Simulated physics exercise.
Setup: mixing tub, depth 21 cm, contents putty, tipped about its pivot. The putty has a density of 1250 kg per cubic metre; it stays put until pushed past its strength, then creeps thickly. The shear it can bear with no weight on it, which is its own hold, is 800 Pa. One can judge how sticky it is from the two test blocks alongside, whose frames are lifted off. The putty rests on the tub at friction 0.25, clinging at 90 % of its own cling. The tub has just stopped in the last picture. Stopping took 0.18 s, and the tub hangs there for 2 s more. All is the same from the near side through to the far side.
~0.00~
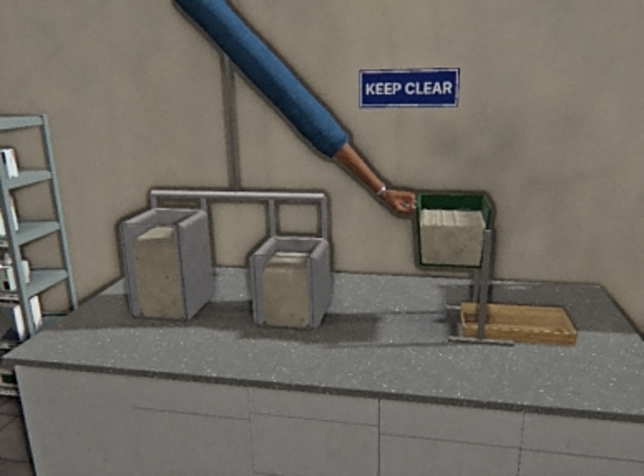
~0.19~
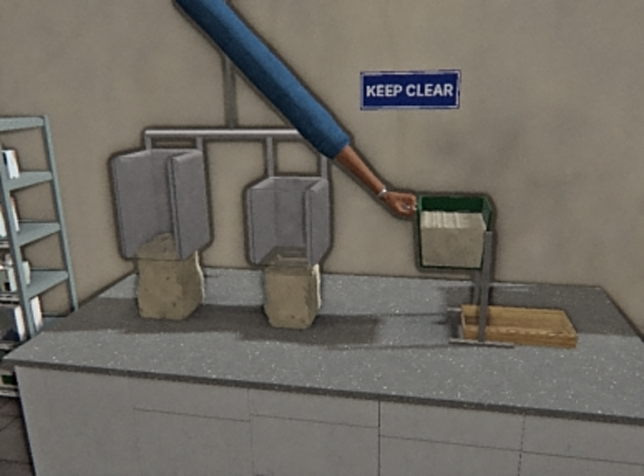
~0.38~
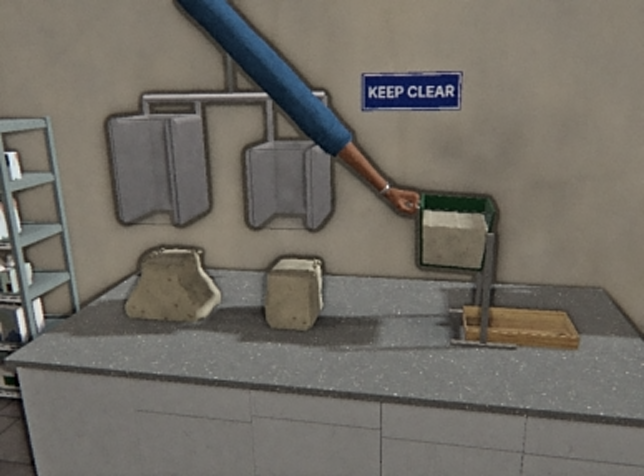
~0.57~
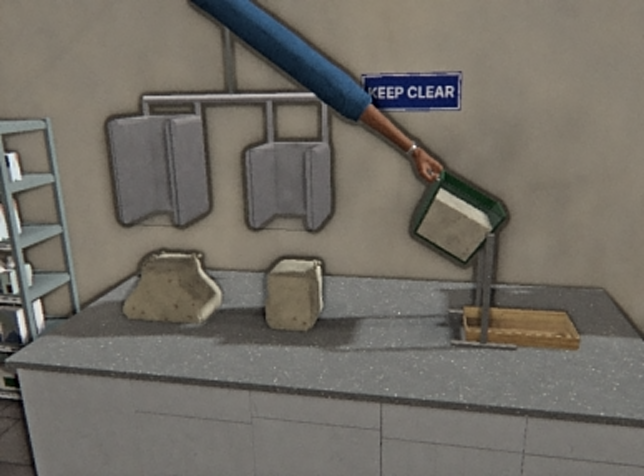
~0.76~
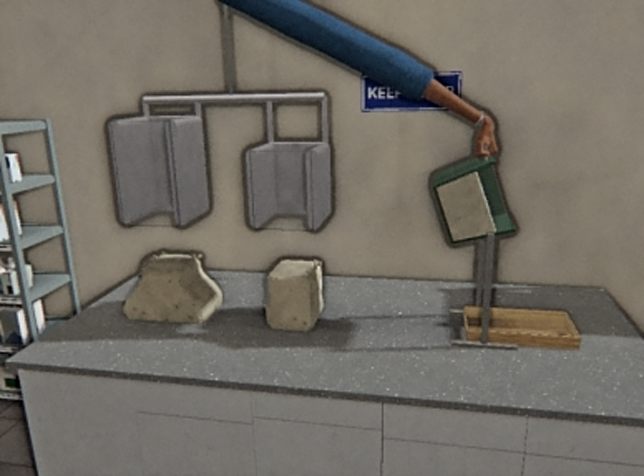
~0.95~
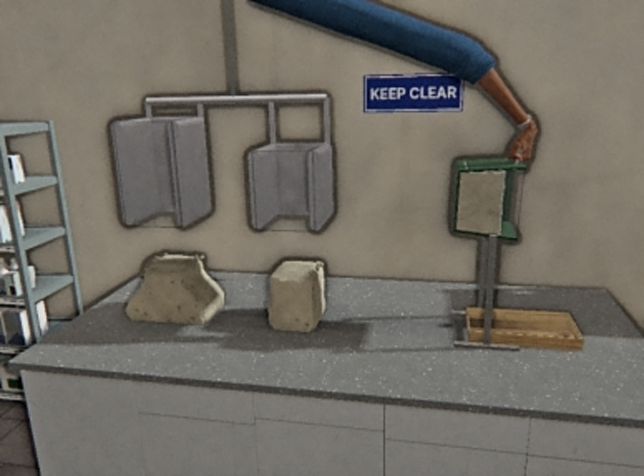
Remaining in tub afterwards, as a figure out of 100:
Near 100 %.
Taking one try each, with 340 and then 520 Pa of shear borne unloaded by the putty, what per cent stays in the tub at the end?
Result: 40 % for the first case, 50 % for the second.
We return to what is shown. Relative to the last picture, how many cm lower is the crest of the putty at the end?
About 0 cm.
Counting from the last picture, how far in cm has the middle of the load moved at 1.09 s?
Close to 0 centimetres.
After 1.09 s, the tub is at 92 degrees and holds 100 %.
After 1.26 s, the tub is at 92 degrees and holds 100 %.
After 1.43 s, the tub is at 92 degrees and holds 100 %.
After 1.60 s, the tub is at 92 degrees and holds 100 %.
After 2.95 s, at the end, the tub is at 92 degrees and holds 100 %.
